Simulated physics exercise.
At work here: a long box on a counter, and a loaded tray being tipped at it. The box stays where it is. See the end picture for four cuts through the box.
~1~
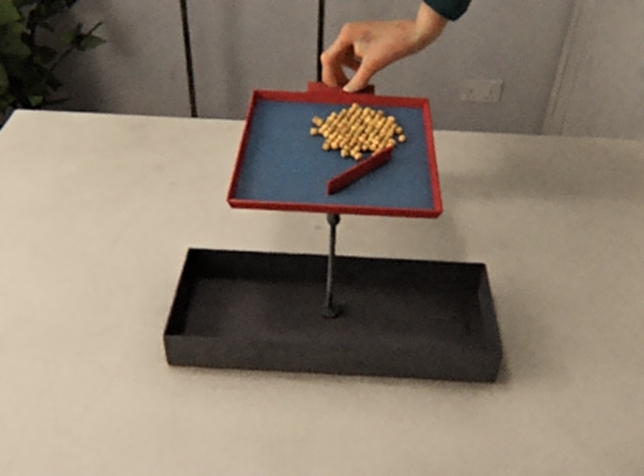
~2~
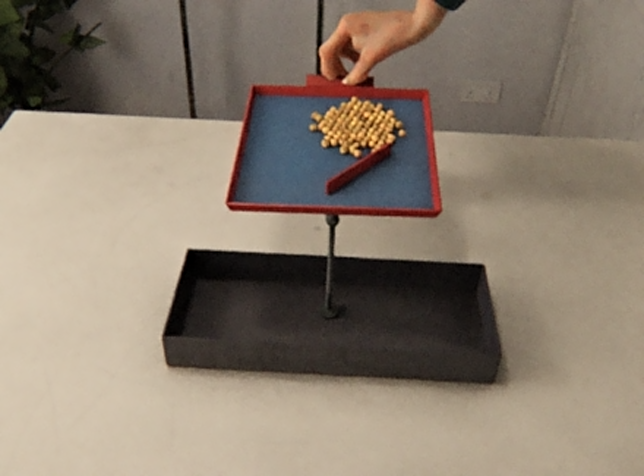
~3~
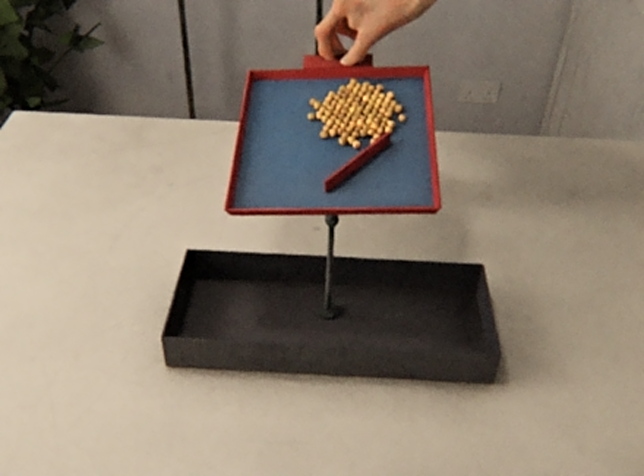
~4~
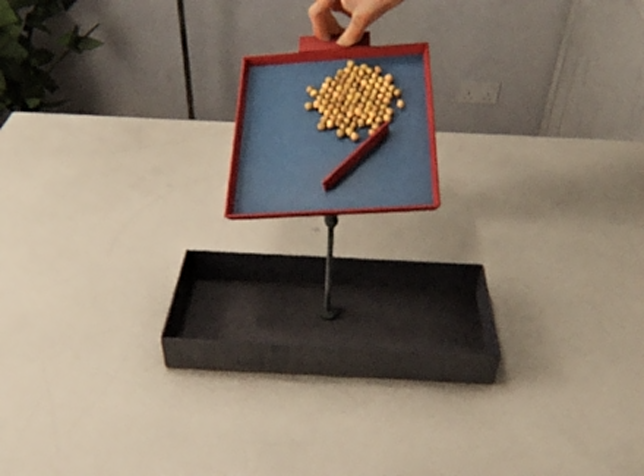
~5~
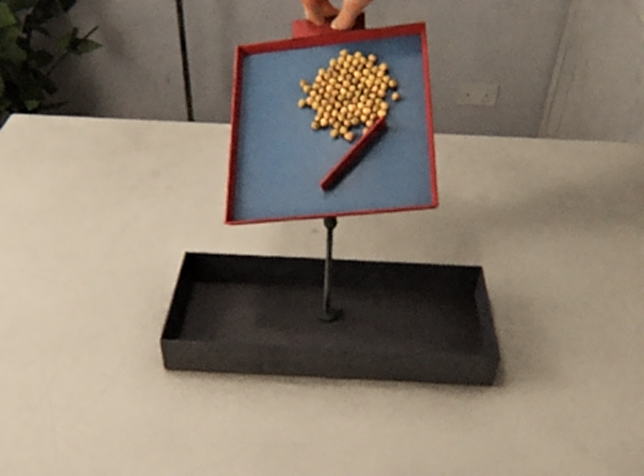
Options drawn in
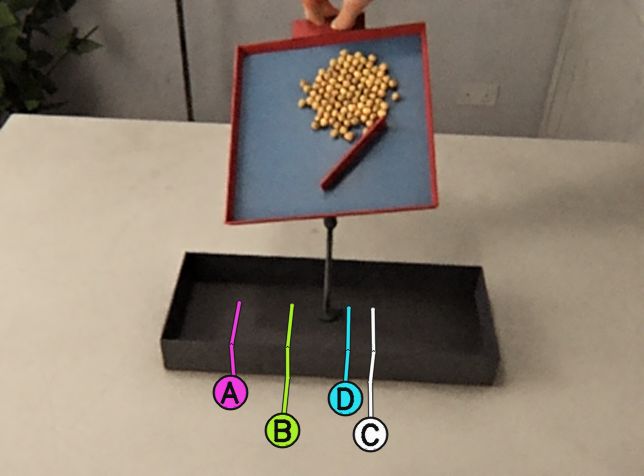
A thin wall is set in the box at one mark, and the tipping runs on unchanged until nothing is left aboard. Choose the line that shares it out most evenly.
A is best.
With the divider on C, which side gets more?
The left side.
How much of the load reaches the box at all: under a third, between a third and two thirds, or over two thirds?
It is over two thirds.
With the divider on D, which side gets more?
The left side.
On the marked copy, line A crosses the front rim at (231, 344); line B crosses the front rim at (287, 347); line C crosses the front rim at (373, 351); line D crosses the front rim at (347, 350).
With A, of what is caught, about half on the left of the divider, about half on the right.
With B, of what is caught, nearly all on the left of the divider, a stray few on the right.
With C, of what is caught, all on the left of the divider, none on the right.
With D, of what is caught, all on the left of the divider, none on the right.
